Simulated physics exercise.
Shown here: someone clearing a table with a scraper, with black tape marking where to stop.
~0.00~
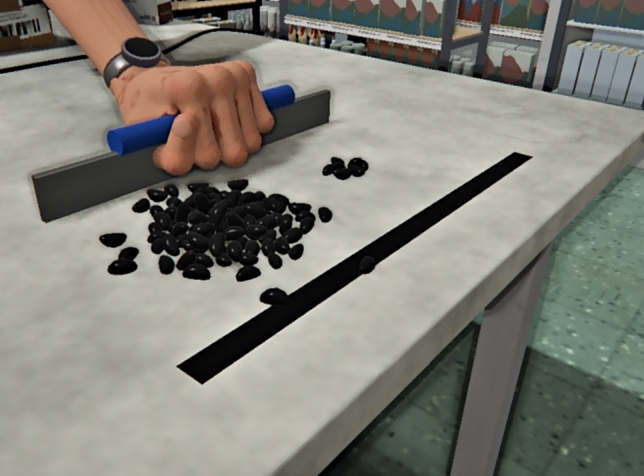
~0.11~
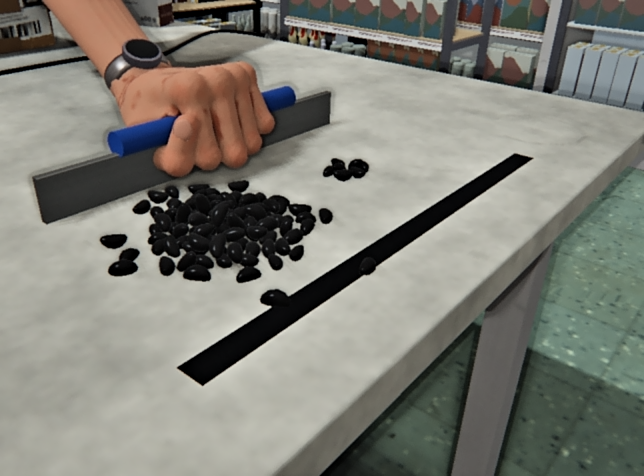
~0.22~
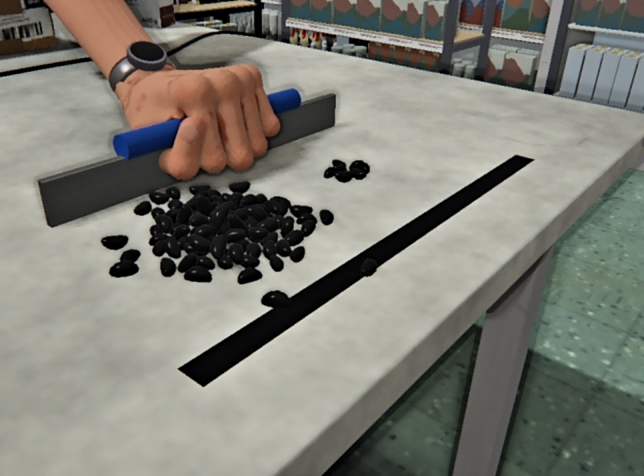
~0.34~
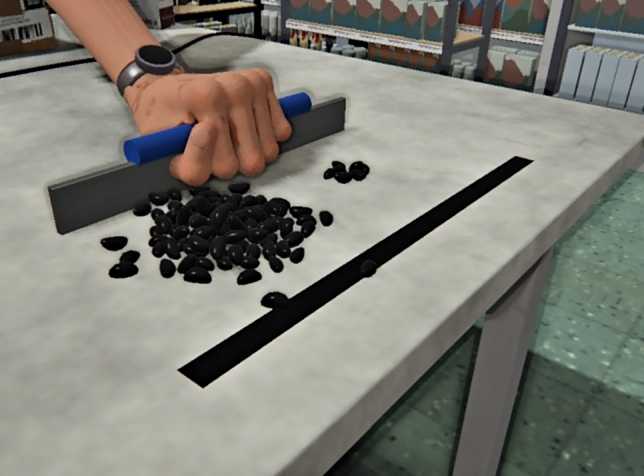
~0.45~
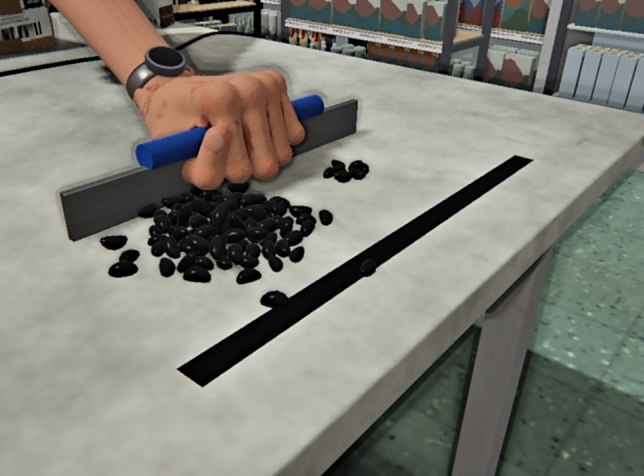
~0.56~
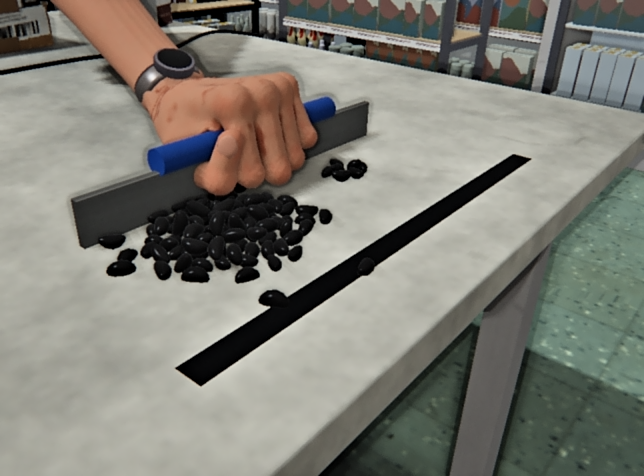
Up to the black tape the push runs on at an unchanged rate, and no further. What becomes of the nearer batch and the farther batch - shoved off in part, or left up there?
Here the nearer batch is shoved off in part, the farther batch is left up there.
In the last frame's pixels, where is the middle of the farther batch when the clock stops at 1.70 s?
About (468, 211).
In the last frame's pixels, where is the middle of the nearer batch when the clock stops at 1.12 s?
At about (290, 262).
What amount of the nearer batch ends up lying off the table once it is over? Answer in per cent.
Roughly 20 percent.
By 1.12 s, scraper still moving, near (333, 165); nearer batch all on the table, its front near (383, 271); farther batch all on the table, its front near (399, 188).
By 1.70 s, scraper stopped at the black tape; nearer batch about a tenth over the edge; farther batch all on the table, its front near (488, 218).
By 1.98 s, scraper stopped at the black tape; nearer batch roughly a quarter over the edge; farther batch all on the table, its front near (488, 218).
When it is over (2.2 s), scraper stopped at the black tape; nearer batch roughly a quarter over the edge; farther batch all on the table, its front near (488, 218).
